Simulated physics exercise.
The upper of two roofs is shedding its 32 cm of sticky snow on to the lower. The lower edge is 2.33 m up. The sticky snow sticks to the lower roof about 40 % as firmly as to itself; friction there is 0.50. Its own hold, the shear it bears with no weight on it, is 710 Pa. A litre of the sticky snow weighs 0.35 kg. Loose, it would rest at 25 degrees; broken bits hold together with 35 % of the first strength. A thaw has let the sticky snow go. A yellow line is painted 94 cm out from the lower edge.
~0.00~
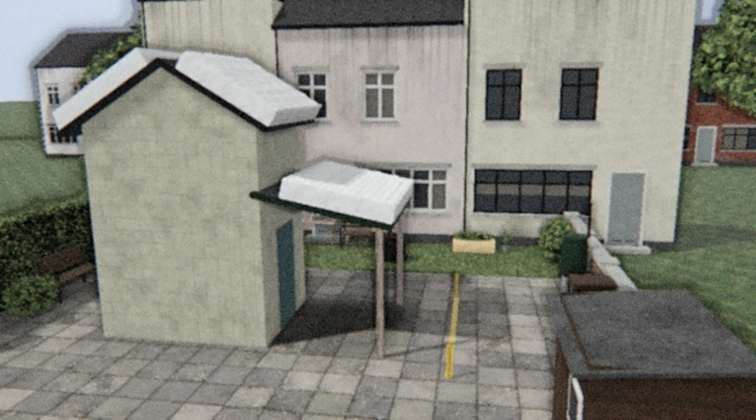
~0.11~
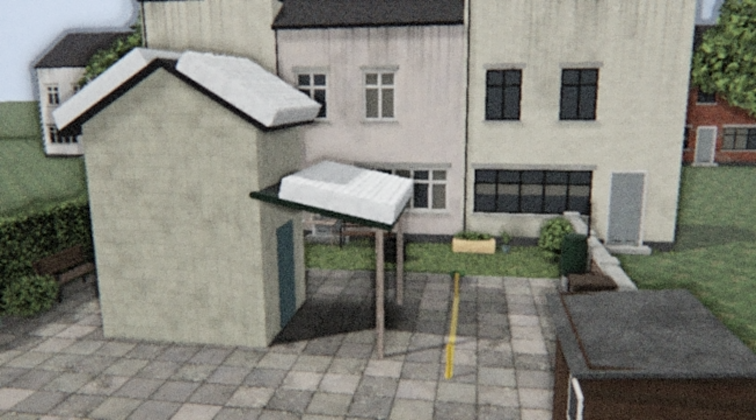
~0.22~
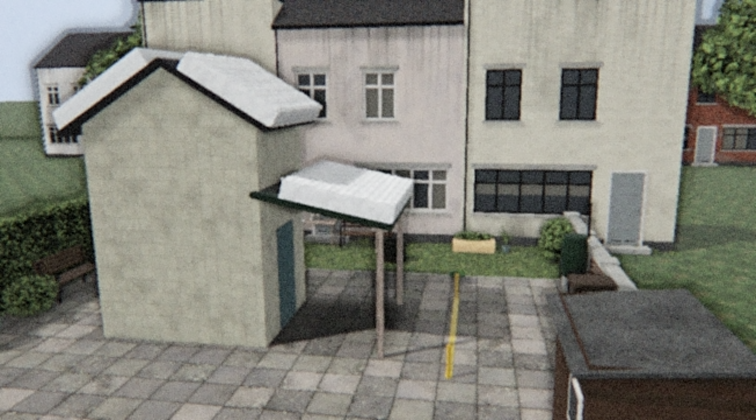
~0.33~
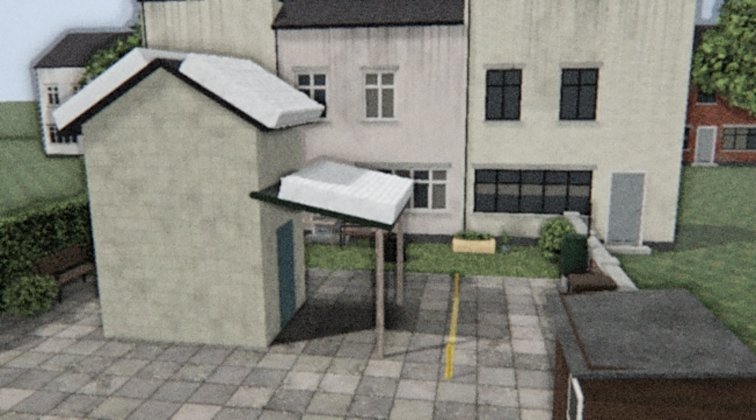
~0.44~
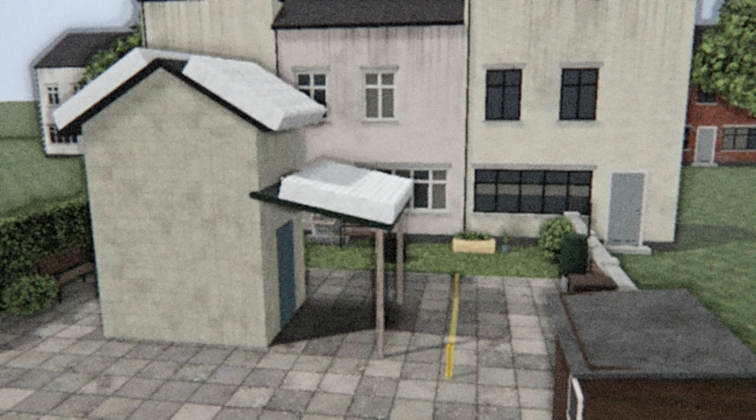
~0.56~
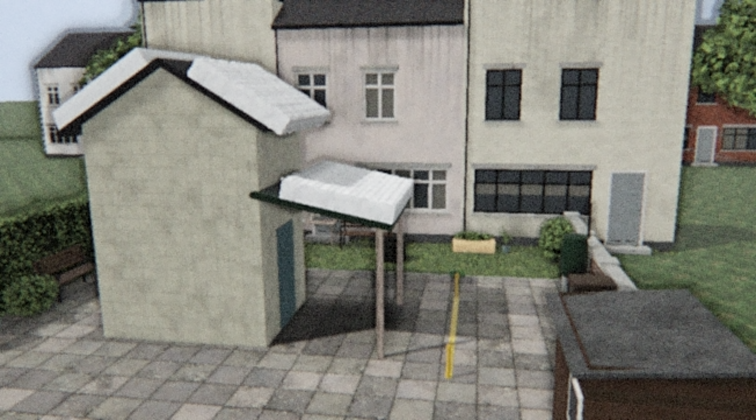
Paved yard behind pale terraced houses, with a thick slab of snow creeping slightly down a small outbuilding's roof above a snow-covered lean-to.
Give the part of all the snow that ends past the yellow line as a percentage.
About 0 %.
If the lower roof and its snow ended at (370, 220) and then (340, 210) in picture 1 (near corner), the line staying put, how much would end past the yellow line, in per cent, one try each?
In that order: 4 %, 20 %.
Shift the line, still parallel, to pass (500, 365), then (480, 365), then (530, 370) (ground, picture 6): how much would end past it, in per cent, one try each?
In turn about 0 %, 0 %, 0 %.
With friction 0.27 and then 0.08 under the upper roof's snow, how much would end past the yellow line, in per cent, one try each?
In turn about 7 %, 20 %.
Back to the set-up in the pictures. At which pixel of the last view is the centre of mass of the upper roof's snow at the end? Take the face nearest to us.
At about (331, 180).
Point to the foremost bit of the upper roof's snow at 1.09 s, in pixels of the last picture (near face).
Near (323, 183).
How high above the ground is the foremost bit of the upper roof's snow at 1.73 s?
About 2.8 m.
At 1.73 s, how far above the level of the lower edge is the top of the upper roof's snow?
About 1.3 m.
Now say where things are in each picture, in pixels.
In the first picture, leading edge of the sticky snow at (269, 110).
In the second picture, leading edge of the sticky snow at (270, 110), its middle shifted 9 mm.
In the third picture, leading edge of the sticky snow at (271, 111), its middle shifted 3.4 cm, 2 % of it past the upper edge, in one piece.
In the fourth picture, leading edge of the sticky snow at (273, 107), its middle shifted 7.8 cm, 4 % of it past the upper edge, in one piece.
In the fifth picture, leading edge of the sticky snow at (277, 115), its middle shifted 14 cm, 8 % of it past the upper edge, in one piece.
In the sixth picture, leading edge of the sticky snow at (281, 124), its middle shifted 23 cm, 13 % of it past the upper edge, in one piece.
After 1.09 s, none is below the lower edge and 0 % is past the line.
After 1.73 s, none is below the lower edge and 0 % is past the line.
After 2.36 s, none is below the lower edge and 0 % is past the line.
After 3.00 s, none is below the lower edge and 0 % is past the line.
After 3.10 s, at the end, none is below the lower edge and 0 % is past the line.
